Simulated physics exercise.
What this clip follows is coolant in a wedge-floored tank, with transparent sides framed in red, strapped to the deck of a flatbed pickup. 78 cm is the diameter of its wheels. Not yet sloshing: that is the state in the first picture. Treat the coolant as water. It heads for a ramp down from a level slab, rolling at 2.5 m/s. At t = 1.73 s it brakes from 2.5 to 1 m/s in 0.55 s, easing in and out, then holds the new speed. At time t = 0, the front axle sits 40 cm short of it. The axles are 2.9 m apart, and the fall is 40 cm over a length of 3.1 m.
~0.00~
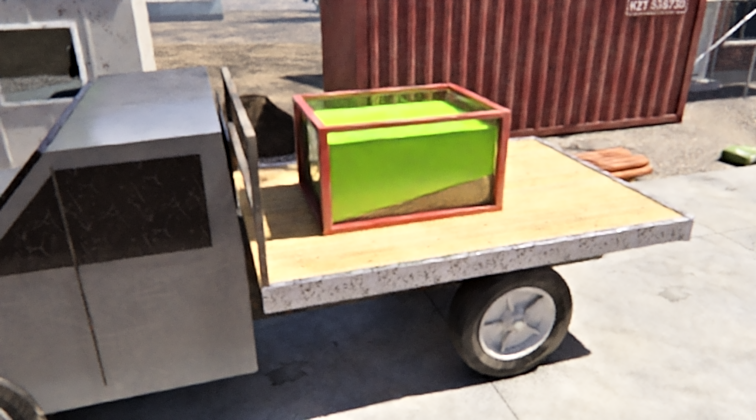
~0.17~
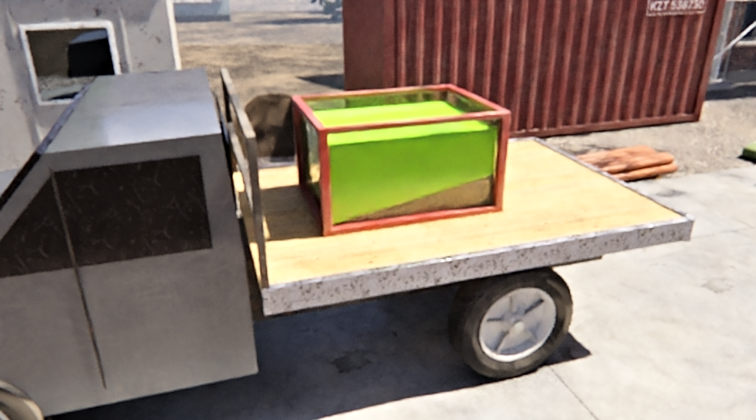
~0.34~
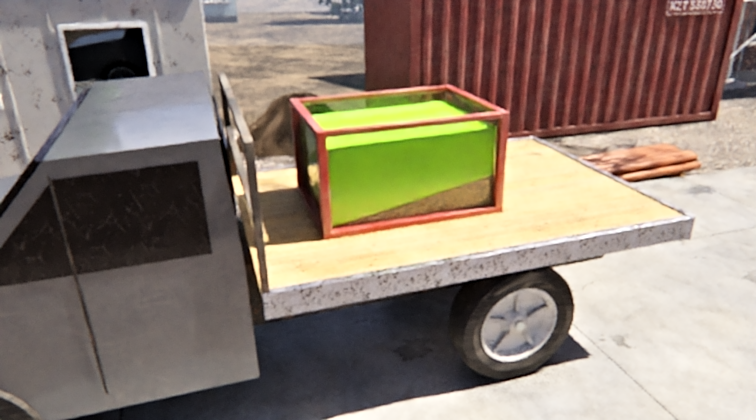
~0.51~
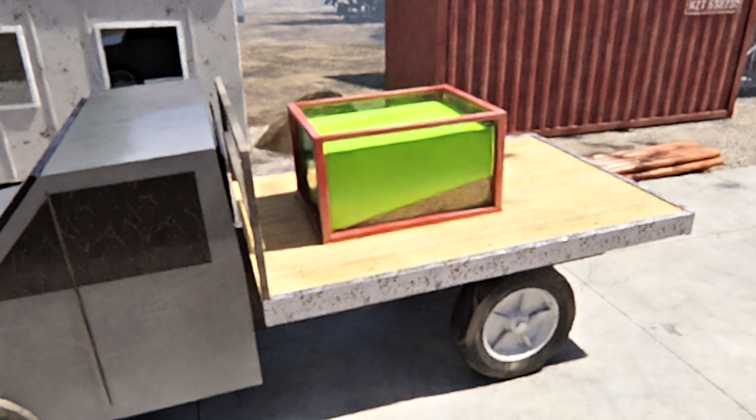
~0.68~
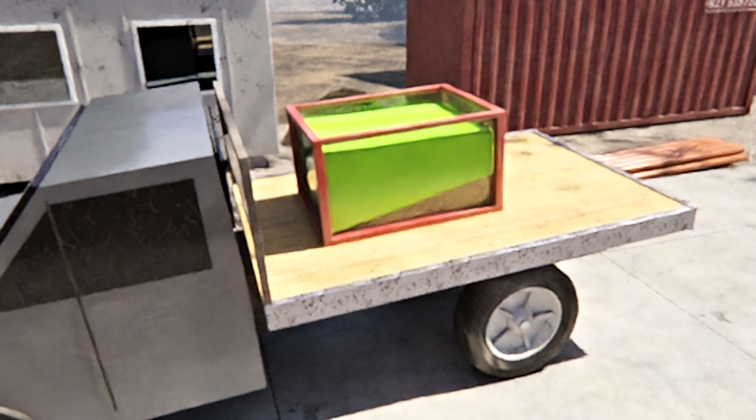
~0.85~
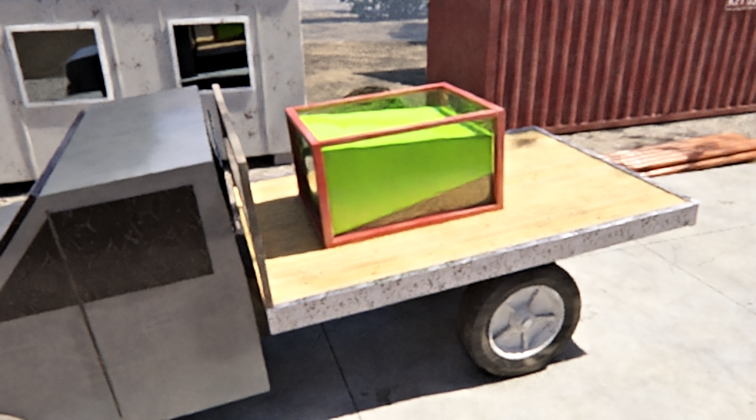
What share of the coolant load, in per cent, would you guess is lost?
I would say close to 10 per cent.
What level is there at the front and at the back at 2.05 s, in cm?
Close to 64 cm at the front end and 38 cm at the back end.
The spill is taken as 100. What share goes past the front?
I'd estimate some 80 percent of what spills.
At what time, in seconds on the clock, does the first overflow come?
Near 2.3 s.
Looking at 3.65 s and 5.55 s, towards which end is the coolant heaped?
First at the forward end, then at the rear end.
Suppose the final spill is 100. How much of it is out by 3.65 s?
Roughly 90 per cent by then.
By 2.05 s the surface is 64 cm up at the front and 37 cm at the back; nothing has left.
By 3.65 s the surface is 64 cm up at the front and 37 cm at the back; 9 per cent is out, over the front.
By 5.55 s the surface is 37 cm up at the front and 56 cm at the back; 10 per cent is out, over the front.
By 7.99 s 10 per cent is out, over the front, 32 of 319 litres.
